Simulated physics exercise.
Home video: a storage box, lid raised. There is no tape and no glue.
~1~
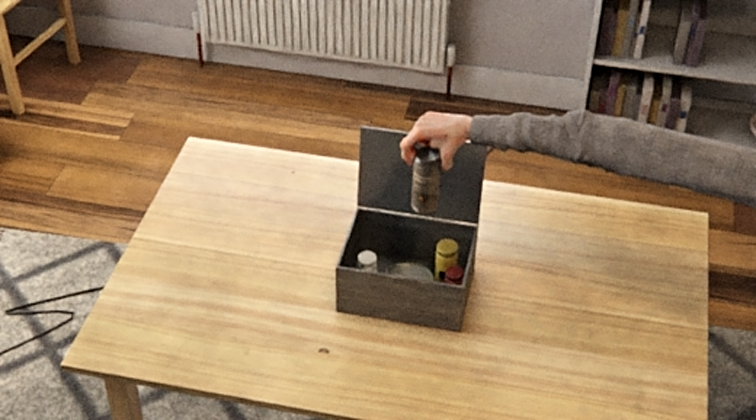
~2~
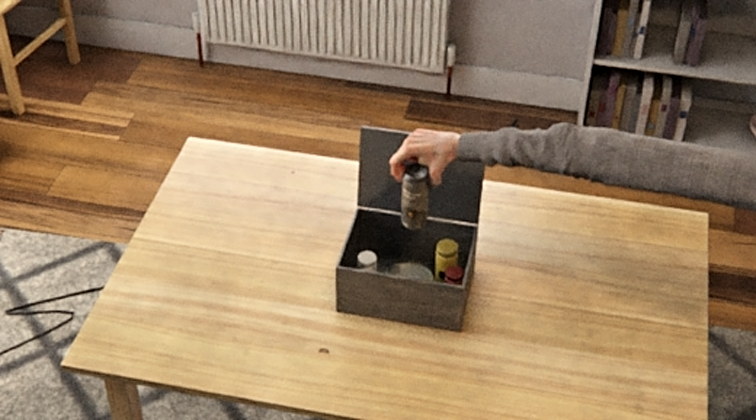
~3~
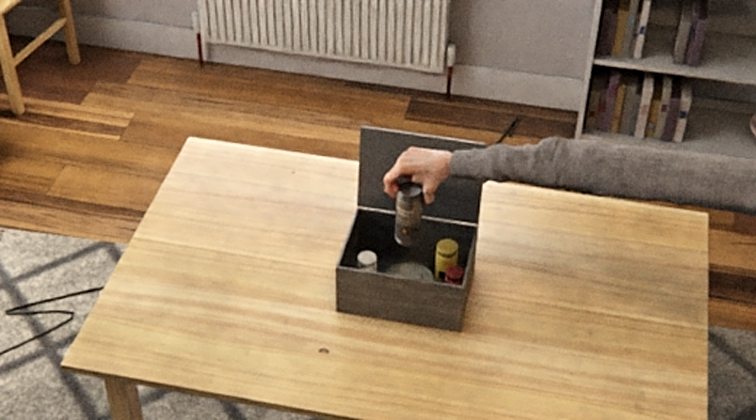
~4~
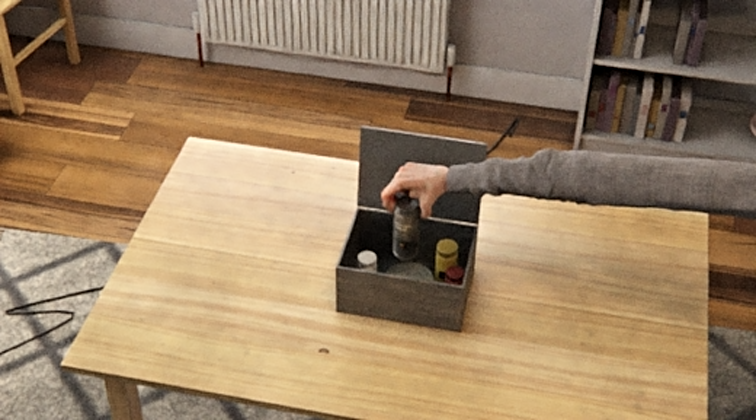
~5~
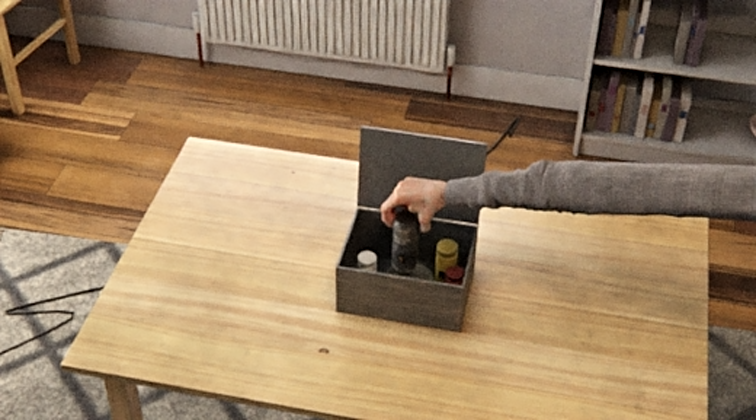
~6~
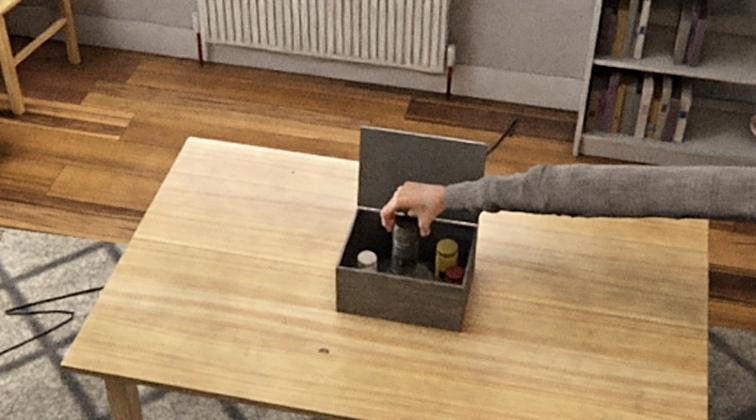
A hand lowering a grey can into an open storage box on a wooden table, beside a yellow shaker already inside.
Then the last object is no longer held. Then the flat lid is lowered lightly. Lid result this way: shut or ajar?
Lid lifted.
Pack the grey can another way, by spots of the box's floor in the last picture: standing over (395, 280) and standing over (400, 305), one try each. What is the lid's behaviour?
Open, then open.
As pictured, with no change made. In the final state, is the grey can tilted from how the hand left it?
In the end, the grey can keeps its orientation.
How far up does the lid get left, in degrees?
The lid sits around 40° above the rim.
Then, 1.10 s after the last picture, lid starting down.
Then, 1.40 s after the last picture, lid 76° above the rim.
Then, 1.60 s after the last picture, lid 56° above the rim.
Then, 1.70 s after the last picture, lid 43° above the rim.
At rest, lid 38° above the rim; all 5 in place. Seen from the same camera at the end, grey can near (404, 253).
